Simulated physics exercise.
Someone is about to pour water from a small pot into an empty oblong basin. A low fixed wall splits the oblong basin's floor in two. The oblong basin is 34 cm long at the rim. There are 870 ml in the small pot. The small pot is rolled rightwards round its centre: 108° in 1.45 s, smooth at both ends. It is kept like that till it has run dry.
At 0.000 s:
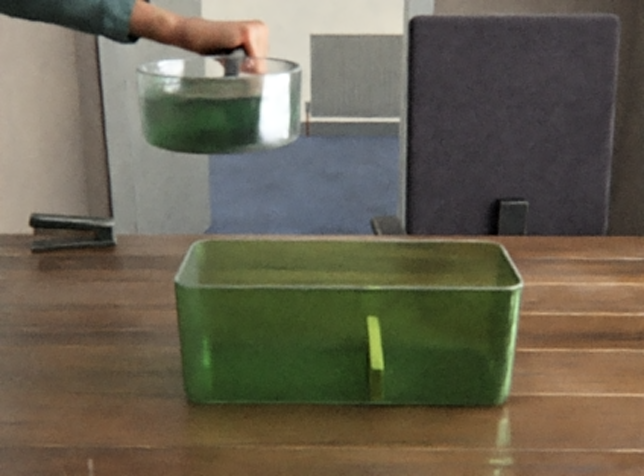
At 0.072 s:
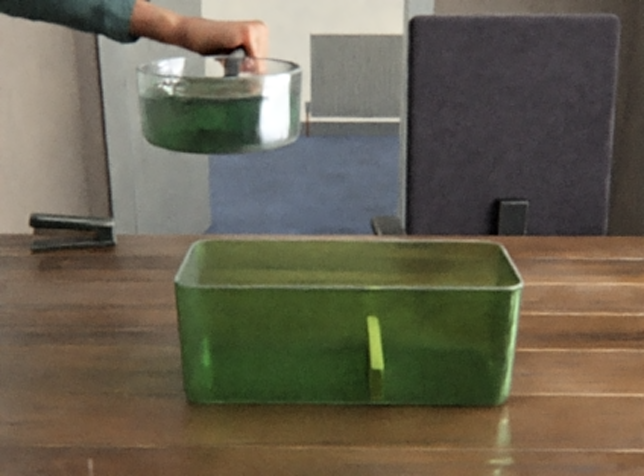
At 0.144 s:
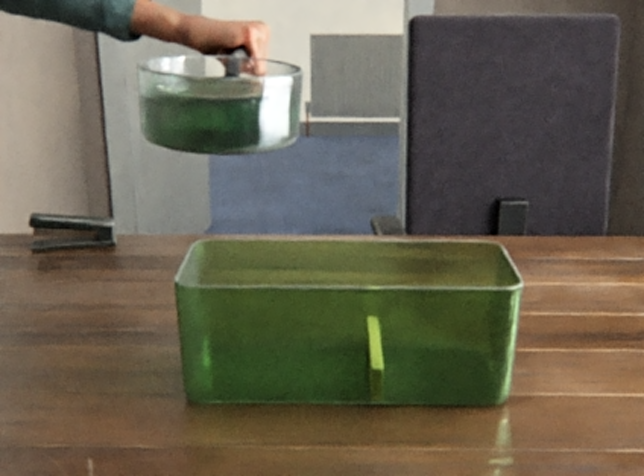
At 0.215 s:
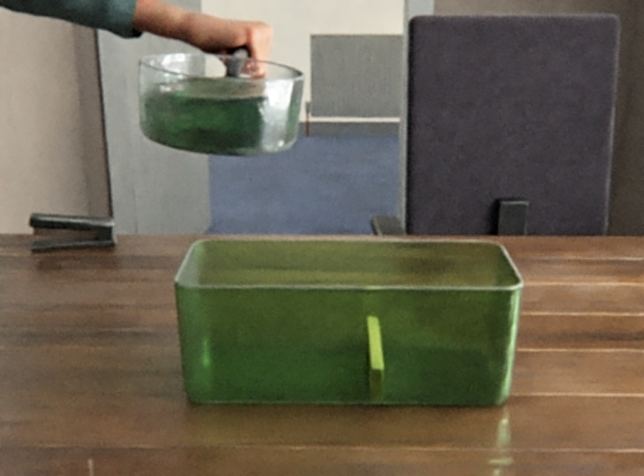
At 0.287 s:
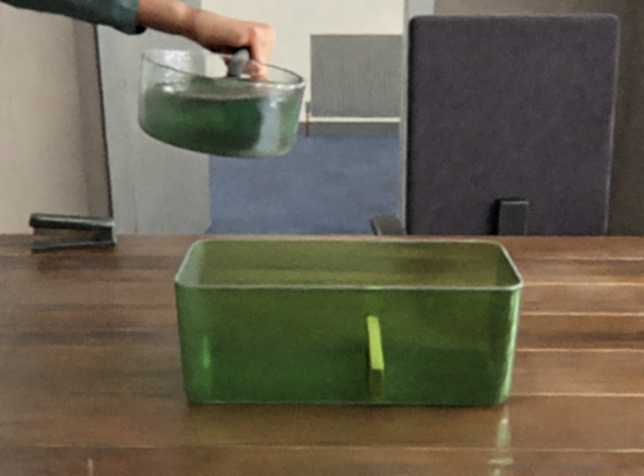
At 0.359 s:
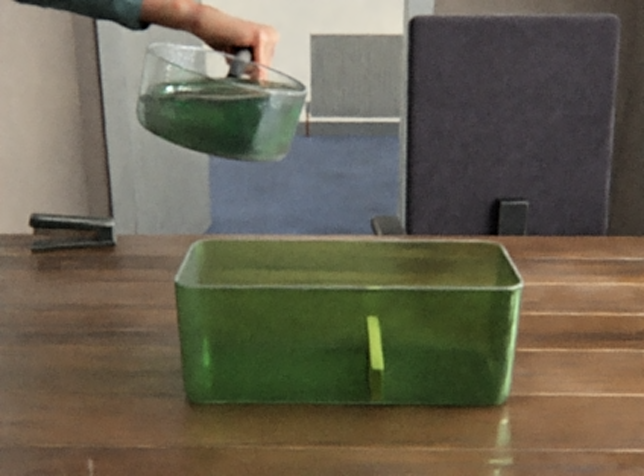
A hand in a dark teal sleeve reaches in from the upper left, holding a small clear pot of green-tinted water above a brown wooden table, seen from the front by a still camera. An oblong green basin with a bright green upright piece stands below, with a black object at left and a dark chair behind. The hand holds the pot nearly level, then gradually tilts it slightly rightwards.
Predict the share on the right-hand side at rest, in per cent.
The far part has some 47 per cent.
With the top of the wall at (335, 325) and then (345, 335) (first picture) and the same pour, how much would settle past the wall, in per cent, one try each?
In turn about 75 and 65 per cent.
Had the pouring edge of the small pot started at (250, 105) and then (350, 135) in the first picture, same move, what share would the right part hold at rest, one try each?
In turn about 10 and 65 per cent.
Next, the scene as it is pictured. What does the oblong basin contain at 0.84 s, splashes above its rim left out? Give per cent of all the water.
About 18 per cent.
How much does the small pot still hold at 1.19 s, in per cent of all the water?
Some 7 per cent.
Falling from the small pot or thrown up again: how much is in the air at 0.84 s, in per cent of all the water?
About 36 per cent.
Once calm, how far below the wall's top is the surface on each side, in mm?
Some 20 mm on the left and 14 mm on the right.
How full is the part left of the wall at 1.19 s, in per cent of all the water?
Near 38 in a hundred.
Then, 0.84 s in, the tilt is 67° and 46 per cent is still to pour, 6 is left of the wall and 12 right of it.
Then, 1.19 s in, the tilt is 99° and 7 per cent is still to pour, 39 is left of the wall and 46 right of it.
Then, 1.55 s in, the tilt is 108° and 0 per cent is still to pour, 52 is left of the wall and 47 right of it.
Then, 1.95 s in, the tilt is 108° and 0 per cent is still to pour, 52 is left of the wall and 47 right of it.
Finally, 52 per cent lies left of the wall, 47 right of it and 1 outside.
